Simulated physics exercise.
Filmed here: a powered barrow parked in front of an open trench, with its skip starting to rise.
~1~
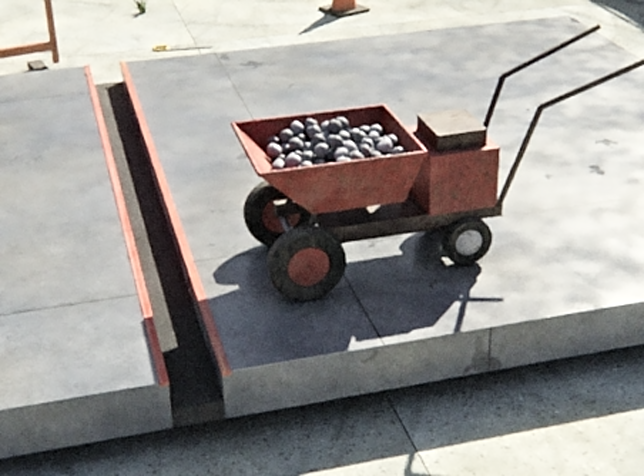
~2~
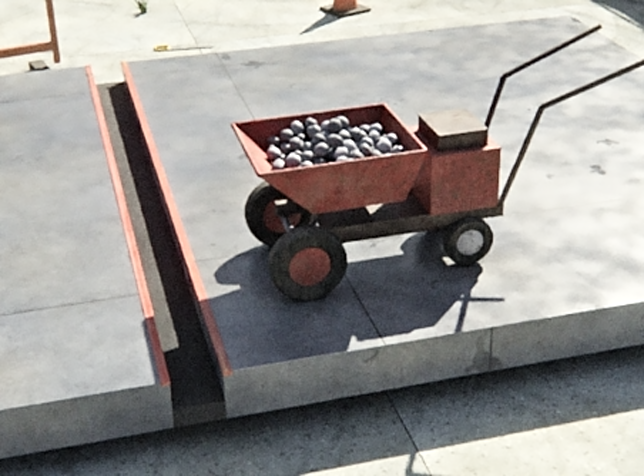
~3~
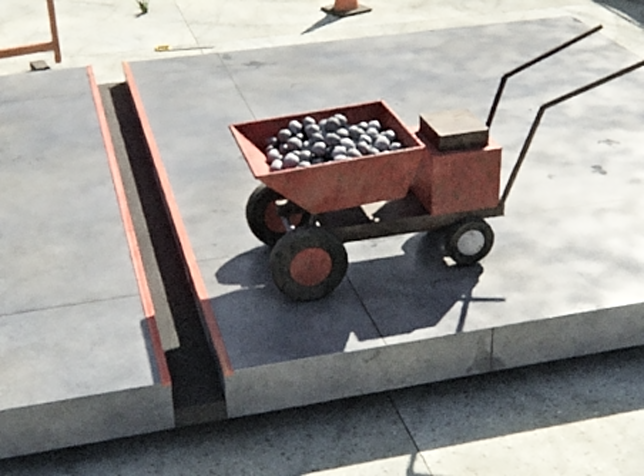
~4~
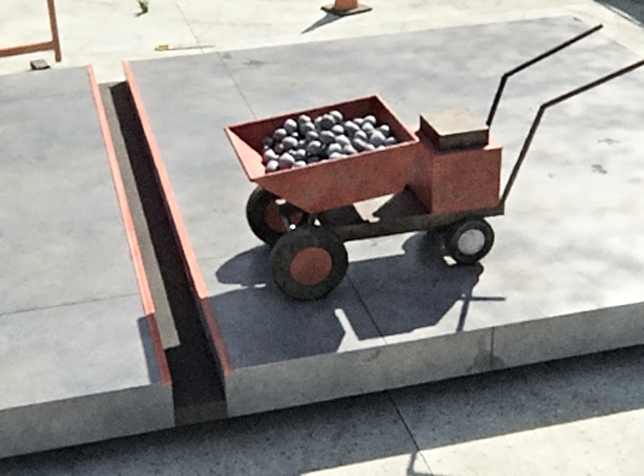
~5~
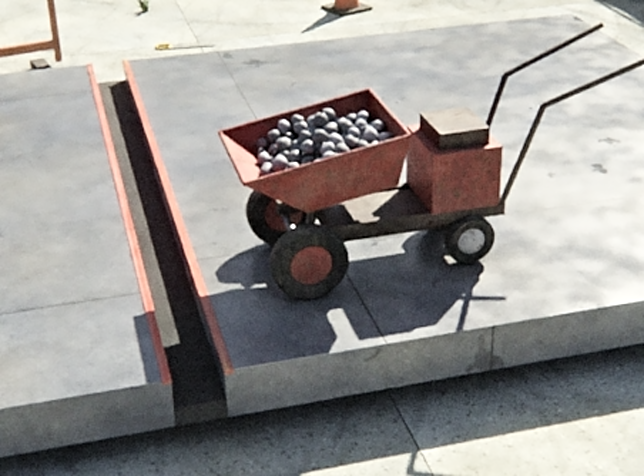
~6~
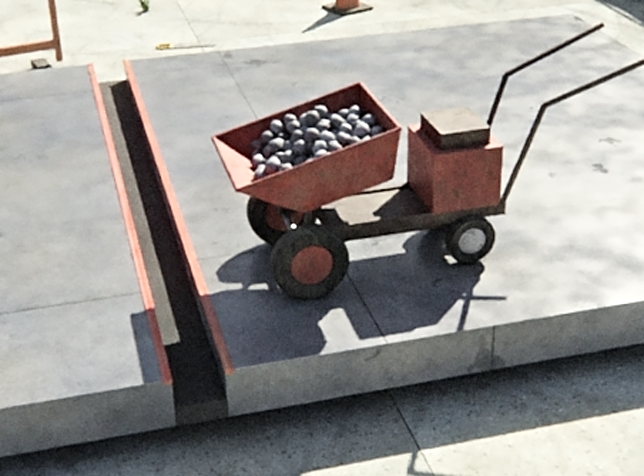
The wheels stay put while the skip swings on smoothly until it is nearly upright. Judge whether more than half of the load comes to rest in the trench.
Trench gets most.
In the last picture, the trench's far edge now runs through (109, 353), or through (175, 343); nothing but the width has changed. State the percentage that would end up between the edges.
The first try gives 100 percent, then the second gives 40 percent.
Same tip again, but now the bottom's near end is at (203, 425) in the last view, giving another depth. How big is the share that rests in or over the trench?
Estimated share: Approx. 70 %.
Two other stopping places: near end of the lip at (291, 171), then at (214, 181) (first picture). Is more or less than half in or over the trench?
A majority, then a minority.
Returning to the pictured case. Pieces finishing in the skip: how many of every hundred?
Roughly 0 per cent.
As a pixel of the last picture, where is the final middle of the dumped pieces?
I'd place the middle at about (157, 291).
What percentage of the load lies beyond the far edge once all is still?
Share of load: Near 35 %.
Soon, skip tipped steeply; all in the skip.
A while on, skip tipped right over; most in the skip; about a quarter in or heaped over the trench; a stray few beyond it; a small part falling.
Towards the end, skip tipped right over; a small part in the skip; about two thirds in or heaped over the trench; about a third beyond it.
Finally, skip tipped right over; about two thirds in or heaped over the trench; about a third beyond it.
